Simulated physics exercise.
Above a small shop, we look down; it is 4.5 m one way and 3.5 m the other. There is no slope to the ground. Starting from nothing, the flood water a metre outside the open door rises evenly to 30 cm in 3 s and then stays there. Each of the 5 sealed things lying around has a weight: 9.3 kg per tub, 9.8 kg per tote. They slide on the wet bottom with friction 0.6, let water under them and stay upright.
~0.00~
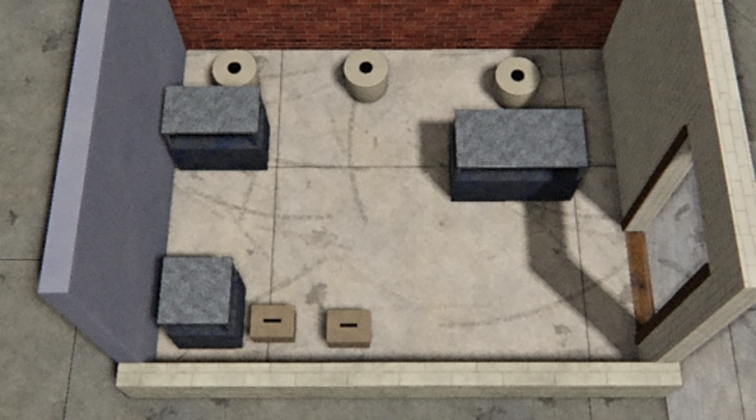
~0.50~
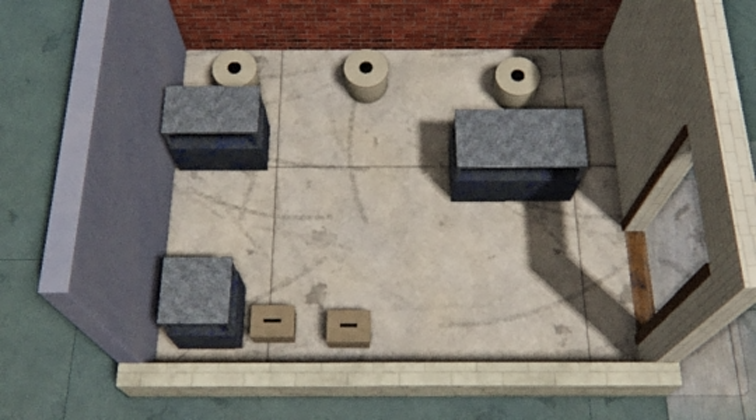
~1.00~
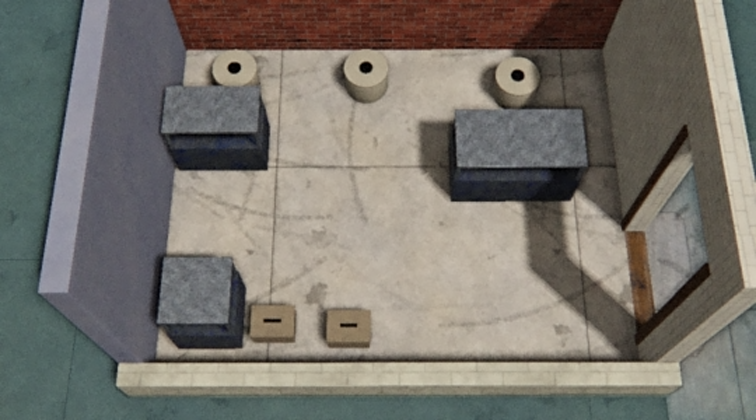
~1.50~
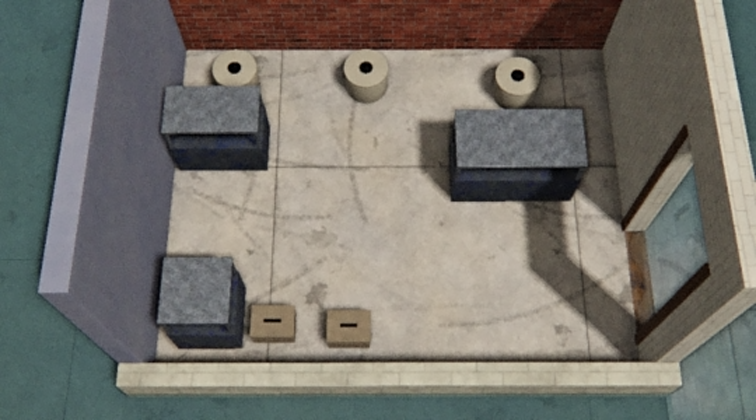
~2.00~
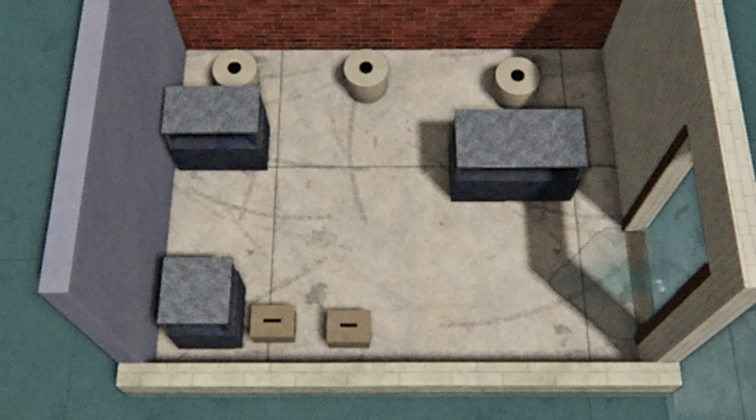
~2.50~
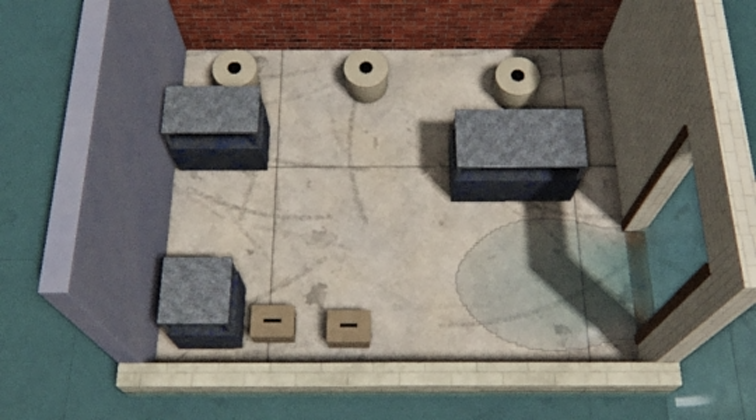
Water surrounds a small walled shop and spreads through the right doorway across the floor.
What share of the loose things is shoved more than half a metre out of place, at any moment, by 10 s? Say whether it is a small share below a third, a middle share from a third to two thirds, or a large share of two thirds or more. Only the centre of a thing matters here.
A large share, two thirds or more.
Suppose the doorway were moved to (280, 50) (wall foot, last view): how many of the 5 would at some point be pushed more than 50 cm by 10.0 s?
1.
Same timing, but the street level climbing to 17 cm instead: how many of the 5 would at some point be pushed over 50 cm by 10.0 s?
Count: 0.
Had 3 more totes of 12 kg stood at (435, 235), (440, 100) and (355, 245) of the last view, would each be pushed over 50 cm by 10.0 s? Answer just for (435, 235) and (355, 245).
Order as asked: Farther and farther.
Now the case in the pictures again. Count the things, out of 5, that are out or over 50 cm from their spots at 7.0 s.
By that point, 2.
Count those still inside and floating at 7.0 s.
Count: 2.
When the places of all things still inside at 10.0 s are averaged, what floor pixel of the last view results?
They average out to somewhere around (481, 99).
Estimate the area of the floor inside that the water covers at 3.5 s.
About 5.5 m2 is covered.
After 3.5 s 0 of 5 are over 50 cm from their spots; 0 afloat.
After 4.5 s 0 of 5 are over 50 cm from their spots; 0 afloat.
After 7.0 s 2 of 5 are over 50 cm from their spots; 2 afloat.
After 10.0 s 4 of 5 are over 50 cm from their spots, and 4 have been at some point; 5 afloat.
